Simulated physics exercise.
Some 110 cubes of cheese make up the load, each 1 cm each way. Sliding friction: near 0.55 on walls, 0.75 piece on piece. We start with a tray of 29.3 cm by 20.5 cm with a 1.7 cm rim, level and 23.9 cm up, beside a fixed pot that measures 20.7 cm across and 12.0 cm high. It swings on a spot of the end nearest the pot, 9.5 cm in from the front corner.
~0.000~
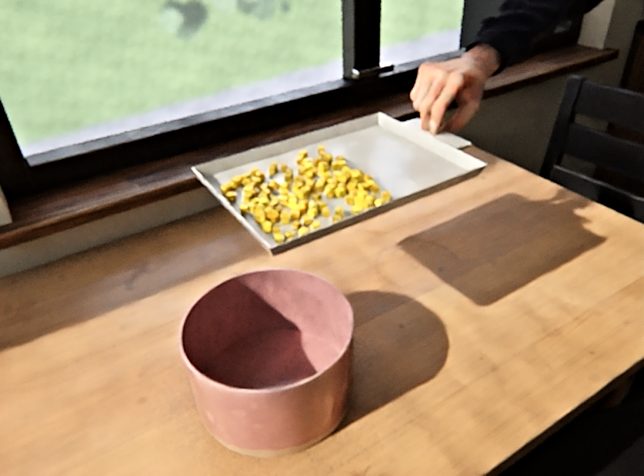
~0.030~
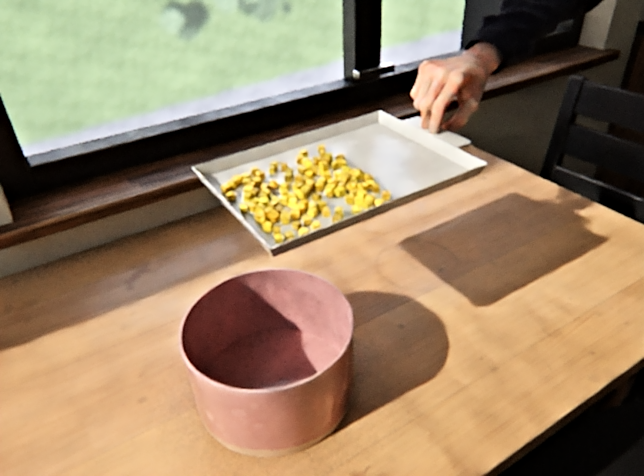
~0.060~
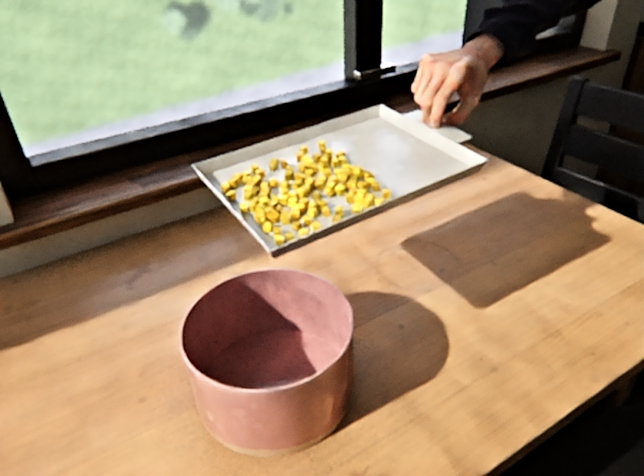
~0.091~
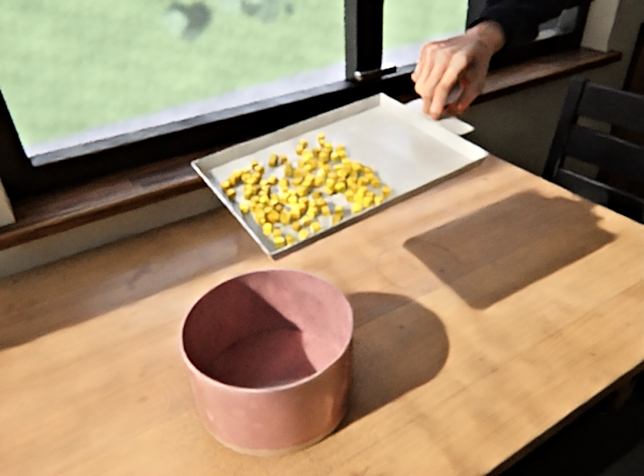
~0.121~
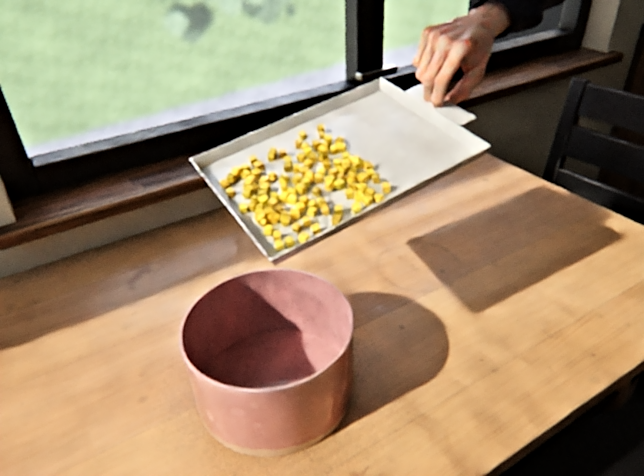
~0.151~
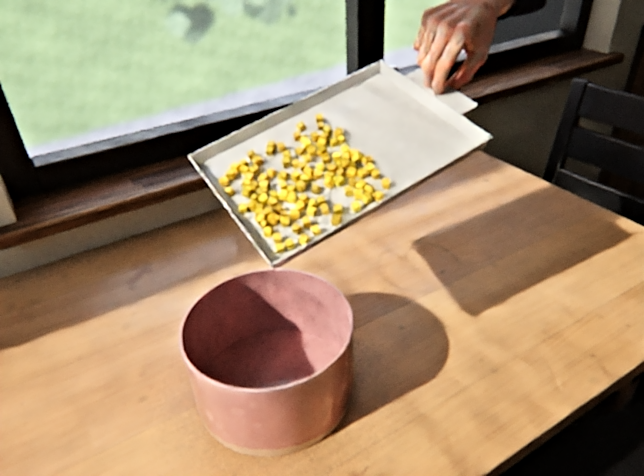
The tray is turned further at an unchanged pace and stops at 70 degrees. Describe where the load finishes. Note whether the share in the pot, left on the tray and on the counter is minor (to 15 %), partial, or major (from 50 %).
Noted: Pot major; left on the tray partial; counter minor.
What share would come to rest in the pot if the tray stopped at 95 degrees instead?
Roughly 100 %.
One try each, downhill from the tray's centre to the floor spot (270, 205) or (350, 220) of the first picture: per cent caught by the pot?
The share comes to about 35 in a hundred, then about 75 in a hundred.
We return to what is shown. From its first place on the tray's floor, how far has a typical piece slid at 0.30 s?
By then it sits near 0 cm from where it began.
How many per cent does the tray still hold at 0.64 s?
It works out to near 45 per cent of the load.
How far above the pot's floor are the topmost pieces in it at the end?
Roughly 2.0 cm.
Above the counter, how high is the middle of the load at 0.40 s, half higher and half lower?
Around 26 cm up.
Then, at 0.30 s, tilt 46 degrees; the tray holds 100 %, the pot 0 %.
Then, at 0.40 s, tilt 64 degrees; the tray holds 100 %, the pot 0 %.
After 0.64 s, tilt 70 degrees; the tray holds 45 %, the pot 45 %.
At rest (1.9 s), pot 75 %, tray 25 %, counter 0 %.
